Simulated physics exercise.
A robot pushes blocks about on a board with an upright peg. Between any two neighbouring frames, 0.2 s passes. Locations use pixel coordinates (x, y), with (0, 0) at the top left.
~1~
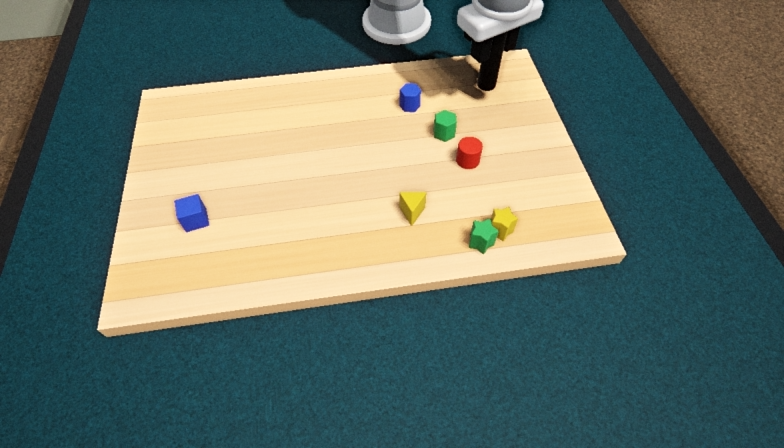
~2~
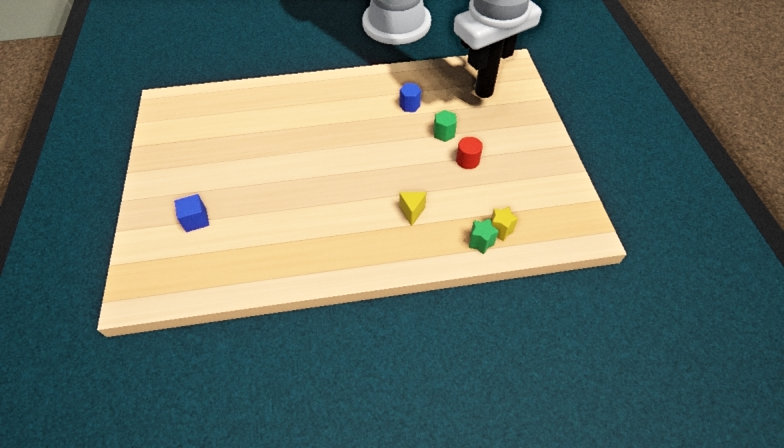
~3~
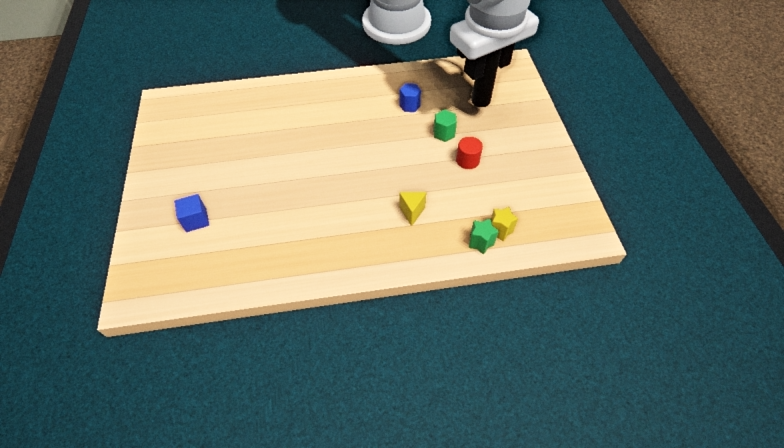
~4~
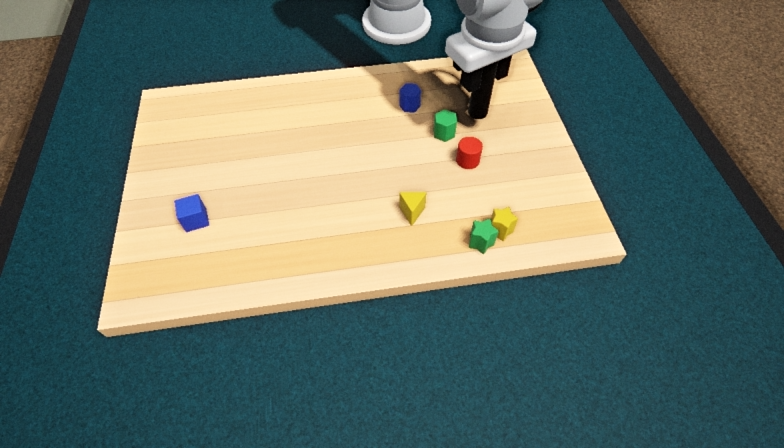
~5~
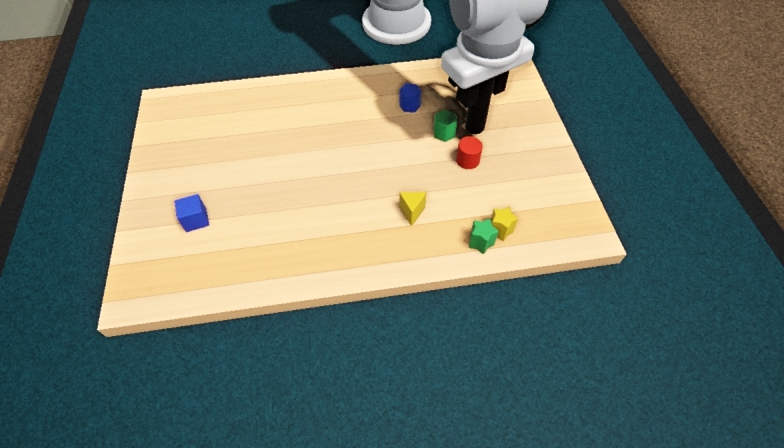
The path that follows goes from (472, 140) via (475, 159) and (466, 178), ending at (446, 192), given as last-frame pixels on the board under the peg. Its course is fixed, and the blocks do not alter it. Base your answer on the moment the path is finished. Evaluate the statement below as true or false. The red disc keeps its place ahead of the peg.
This is true.
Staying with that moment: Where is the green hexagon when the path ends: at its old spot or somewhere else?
Left where it is.
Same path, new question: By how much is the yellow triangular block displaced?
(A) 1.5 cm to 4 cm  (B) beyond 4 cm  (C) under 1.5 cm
The correct letter is C.
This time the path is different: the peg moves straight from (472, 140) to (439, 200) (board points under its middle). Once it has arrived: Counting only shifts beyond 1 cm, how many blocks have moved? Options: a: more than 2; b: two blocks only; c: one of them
Answer: C.
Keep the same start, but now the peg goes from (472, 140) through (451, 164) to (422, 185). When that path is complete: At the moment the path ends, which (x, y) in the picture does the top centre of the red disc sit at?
The middle of its upper face should be somewhere near (463, 166).
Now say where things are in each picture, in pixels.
Lower end of the peg at (486, 86), tops of blocks, yellow triangular block at (413, 198), green hexagon at (446, 117), red disc at (471, 144), in the first frame.
Peg at (484, 93), blocks as before, in the second frame.
Peg at (481, 102), blocks as before, in the third frame.
Peg at (478, 114), blocks as before, in the fourth frame.
Peg at (475, 128), yellow triangular block at (413, 198), green hexagon at (446, 117), red disc at (471, 144), in the fifth frame.
The first path, step by step. One third of the way, peg at (477, 148); red disc at (467, 158).
Two thirds of the way, peg at (468, 167); red disc at (453, 176).
At the end, peg at (448, 180); yellow triangular block at (408, 201); green hexagon not moved; red disc at (434, 191).
